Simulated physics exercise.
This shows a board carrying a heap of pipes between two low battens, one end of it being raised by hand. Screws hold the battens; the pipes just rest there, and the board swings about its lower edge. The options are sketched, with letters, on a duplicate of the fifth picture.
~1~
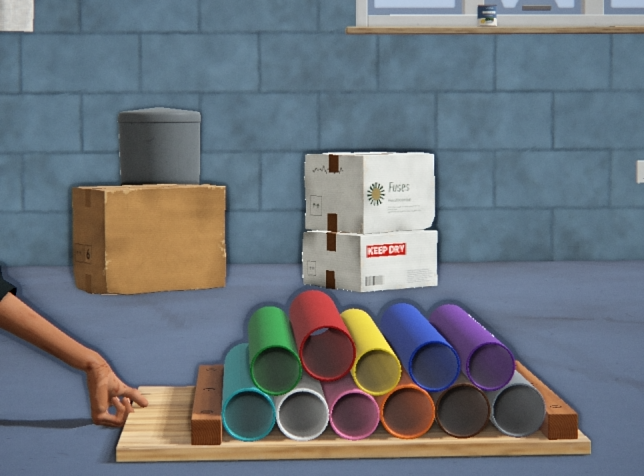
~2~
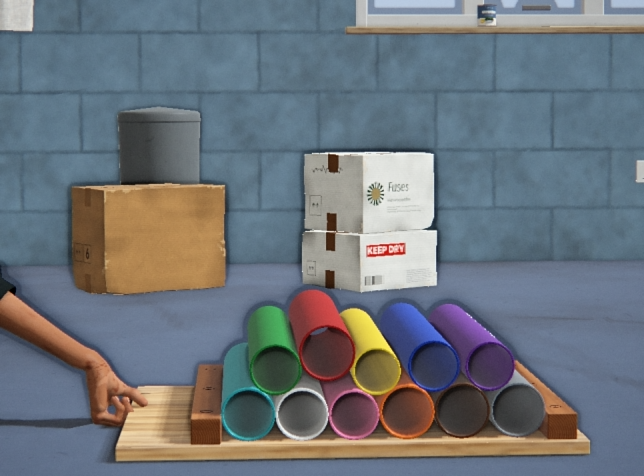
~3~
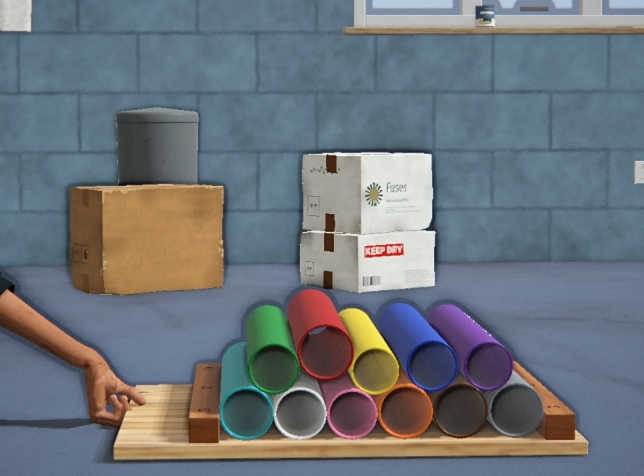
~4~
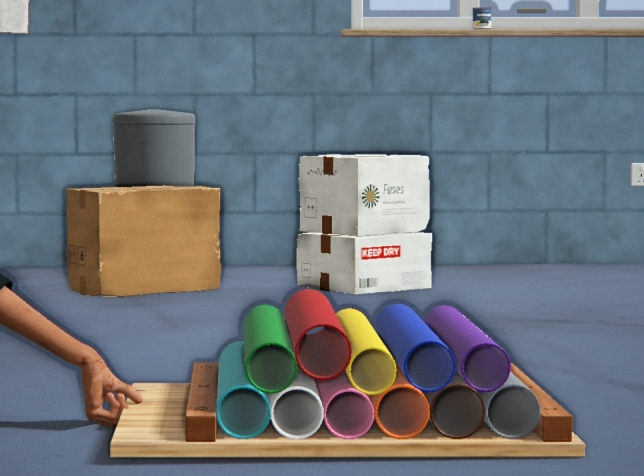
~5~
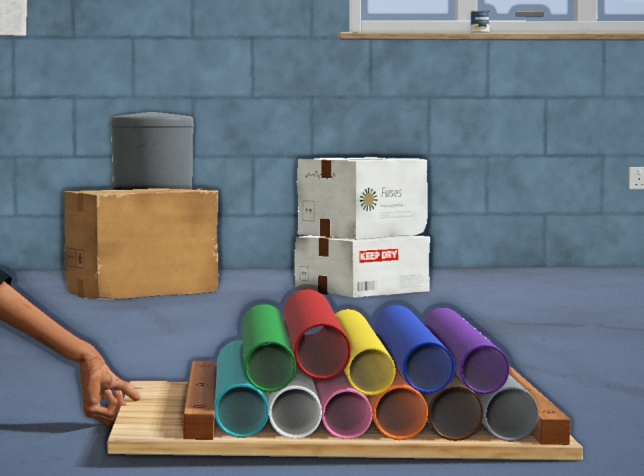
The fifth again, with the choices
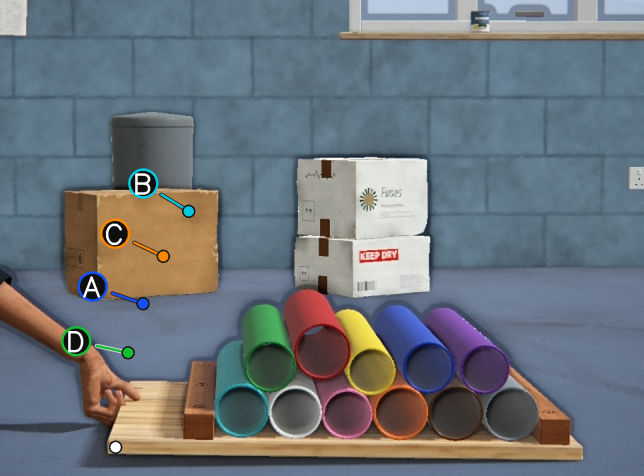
An arm reaches in from the left, its fingers on the end of a wooden board on a blue-grey floor, seen from the front before a blue block wall. Colourful pipes lie in two rows between brown battens, red, green, yellow, blue and purple on top, with boxes and a grey bin behind. Hand, board and pipes barely move, while the whole view shifts very slightly.
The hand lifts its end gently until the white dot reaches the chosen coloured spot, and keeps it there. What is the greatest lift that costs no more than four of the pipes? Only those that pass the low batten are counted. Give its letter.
The highest mark that will do is C.
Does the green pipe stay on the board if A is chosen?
Yes.
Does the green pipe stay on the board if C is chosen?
The green pipe: Yes.
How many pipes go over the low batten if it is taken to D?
It comes to none.
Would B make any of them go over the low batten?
Yes, at B.
On the marked copy, A at (143, 304); B at (189, 211); C at (164, 256); D at (128, 353); the white dot at (115, 447).
Taking C. A third of the way, board at 16°.
Two thirds of the way, board at 26°.
When it is over, board at 26°, none over the low batten.
As for the rest, A none over the low batten; B five over the low batten; D none over the low batten.
